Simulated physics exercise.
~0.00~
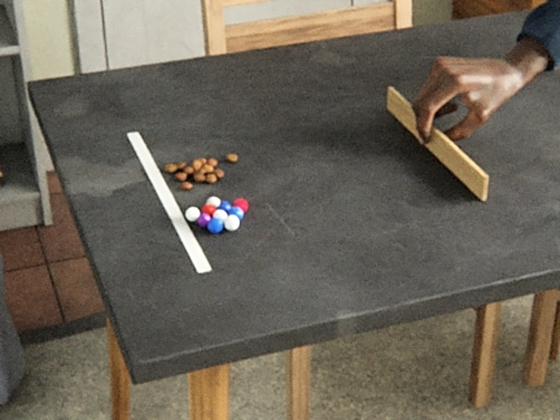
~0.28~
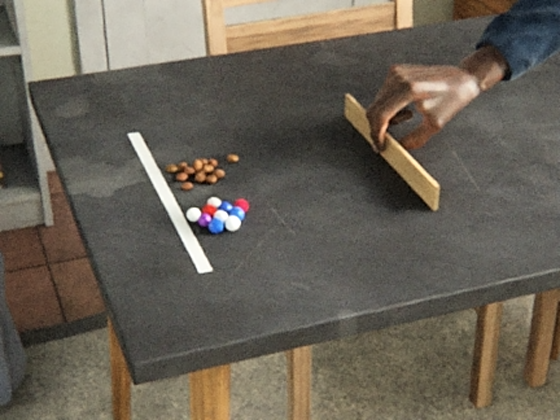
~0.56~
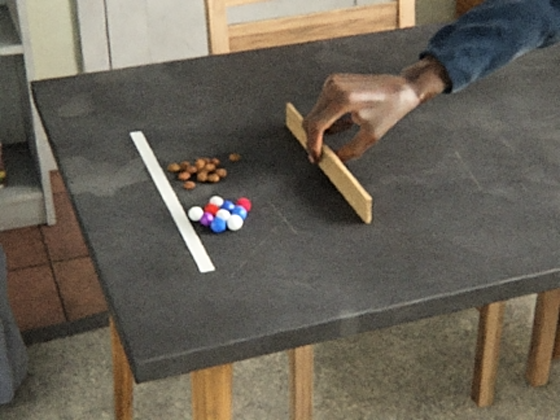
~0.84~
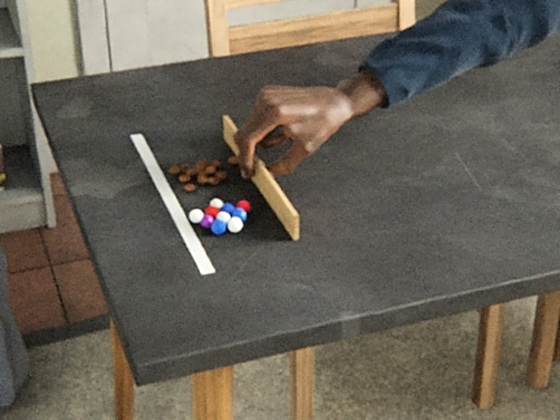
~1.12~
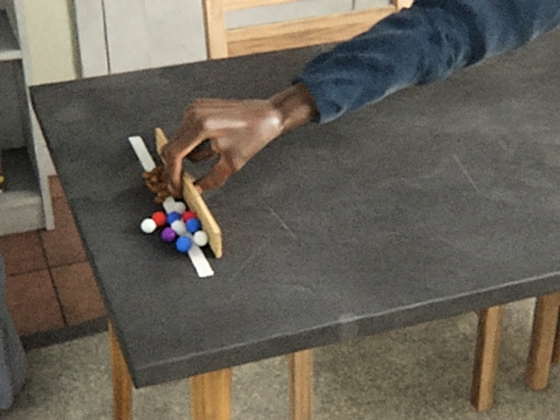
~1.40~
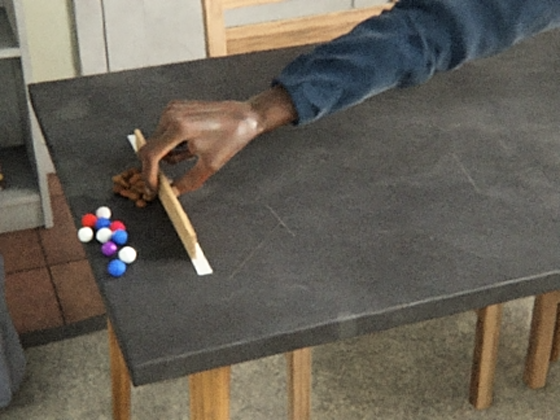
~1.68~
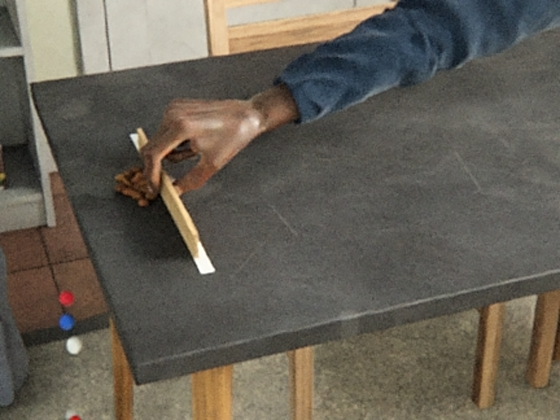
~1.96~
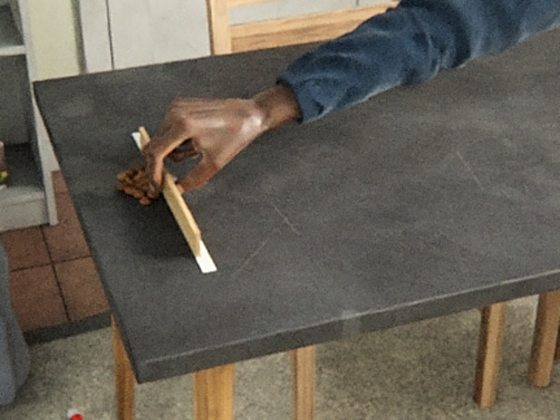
Hand sweeping a wooden strip left to white tape, colourful beads rolling off the dark table, brown nuts or beans staying on.
